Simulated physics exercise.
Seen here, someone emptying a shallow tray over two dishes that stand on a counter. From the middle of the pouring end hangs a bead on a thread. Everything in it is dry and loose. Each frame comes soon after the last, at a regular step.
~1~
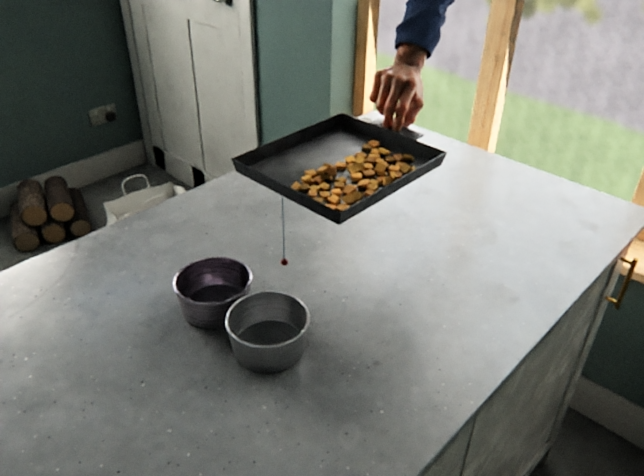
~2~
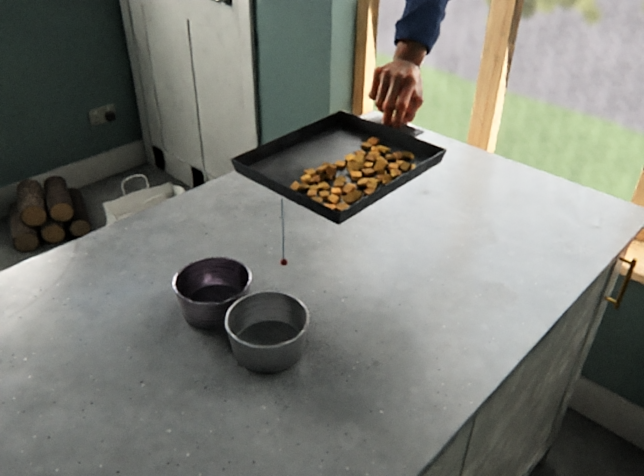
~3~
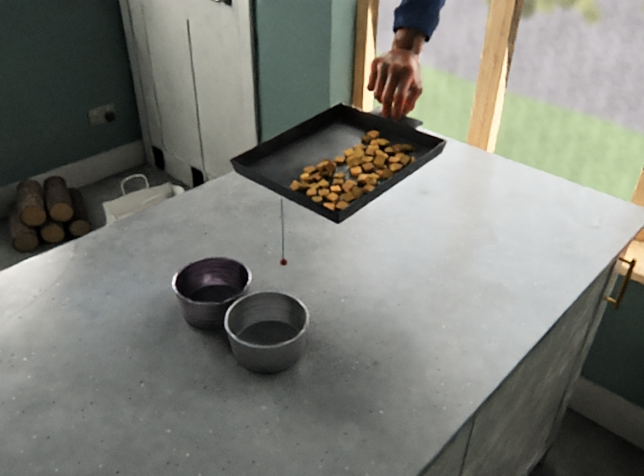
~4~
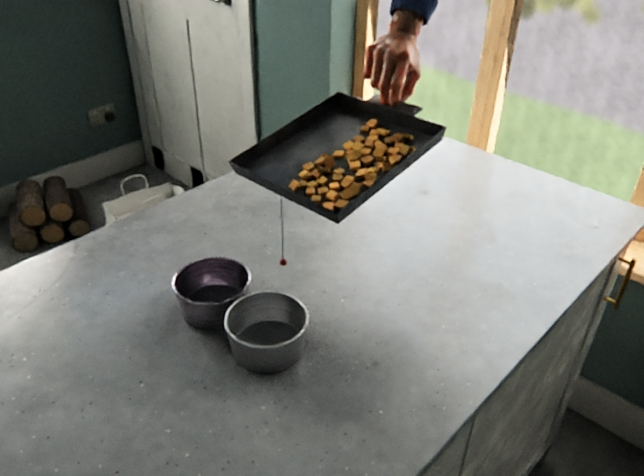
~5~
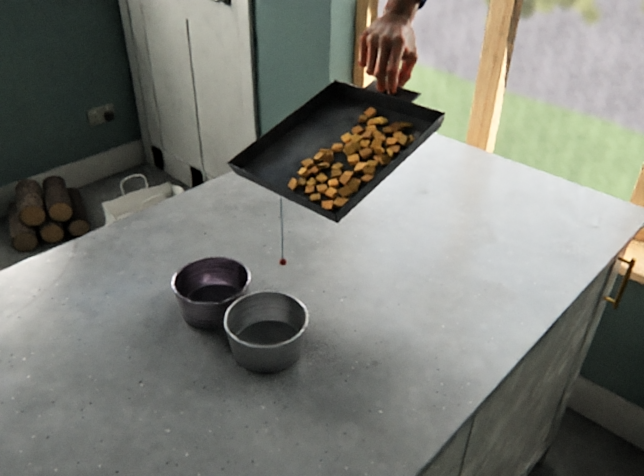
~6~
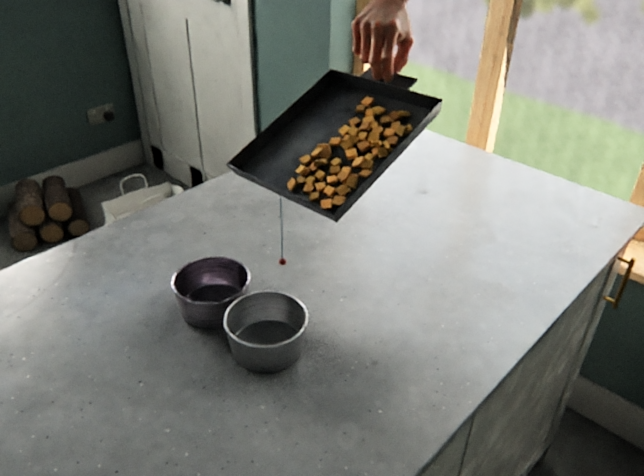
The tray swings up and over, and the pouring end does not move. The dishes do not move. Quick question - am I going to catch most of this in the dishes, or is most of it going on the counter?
You'll catch most of it in the dishes.
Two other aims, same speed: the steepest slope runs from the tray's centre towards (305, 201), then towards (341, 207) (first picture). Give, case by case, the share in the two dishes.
The first try gives close to 40 per cent, the second close to 0 per cent.
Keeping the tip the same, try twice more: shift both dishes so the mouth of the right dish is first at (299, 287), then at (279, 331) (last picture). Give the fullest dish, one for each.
In the first try it's the leftmost dish, and in the second it's the leftmost dish.
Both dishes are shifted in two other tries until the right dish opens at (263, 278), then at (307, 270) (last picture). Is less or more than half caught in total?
Result, first place: Exceeding half; second place: Not as much as half.
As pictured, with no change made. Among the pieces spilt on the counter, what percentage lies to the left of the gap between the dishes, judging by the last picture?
My estimate is some 30 per cent.
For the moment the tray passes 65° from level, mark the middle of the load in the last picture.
Look around (294, 174) in the last picture.
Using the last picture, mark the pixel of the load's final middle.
I'd place the middle at about (236, 315).
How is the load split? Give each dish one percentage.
Left dish keeps 30 %, right dish keeps 30 %.
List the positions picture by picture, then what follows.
Corners of the pouring end at (236, 158) and (340, 210), level; middle of the load at (357, 177), cereal squares; left dish at (184, 308); right dish at (238, 350); bead on its thread at (284, 262), in the first picture.
Corners of the pouring end at (235, 159) and (339, 210), level; middle of the load at (357, 176), in the second picture.
Corners of the pouring end at (234, 159) and (338, 210), tipped barely, level across its low end; middle of the load at (356, 172), in the third picture.
Corners of the pouring end at (233, 161) and (336, 210), tipped a little, level across its low end; middle of the load at (355, 166), in the fourth picture.
Corners of the pouring end at (231, 162) and (334, 210), tipped clearly, level across its low end; middle of the load at (354, 160), in the fifth picture.
Corners of the pouring end at (230, 163) and (333, 210), tipped clearly, level across its low end; middle of the load at (352, 154); left dish at (182, 308); right dish at (236, 350), in the sixth picture.
Soon, tray tipped steeply; all on the tray.
A while on, tray tipped past a quarter turn; most on the tray; a small part in the right dish; a stray few in the left dish; a stray few outside both; a small part in the air.
Towards the end, tray tipped past a quarter turn; about a third in the right dish; about a third in the left dish; about a third outside both; a stray few in the air.
Finally, tray tipped past a quarter turn; about a third in the right dish; about a third in the left dish; about a third outside both; a stray few in the air.
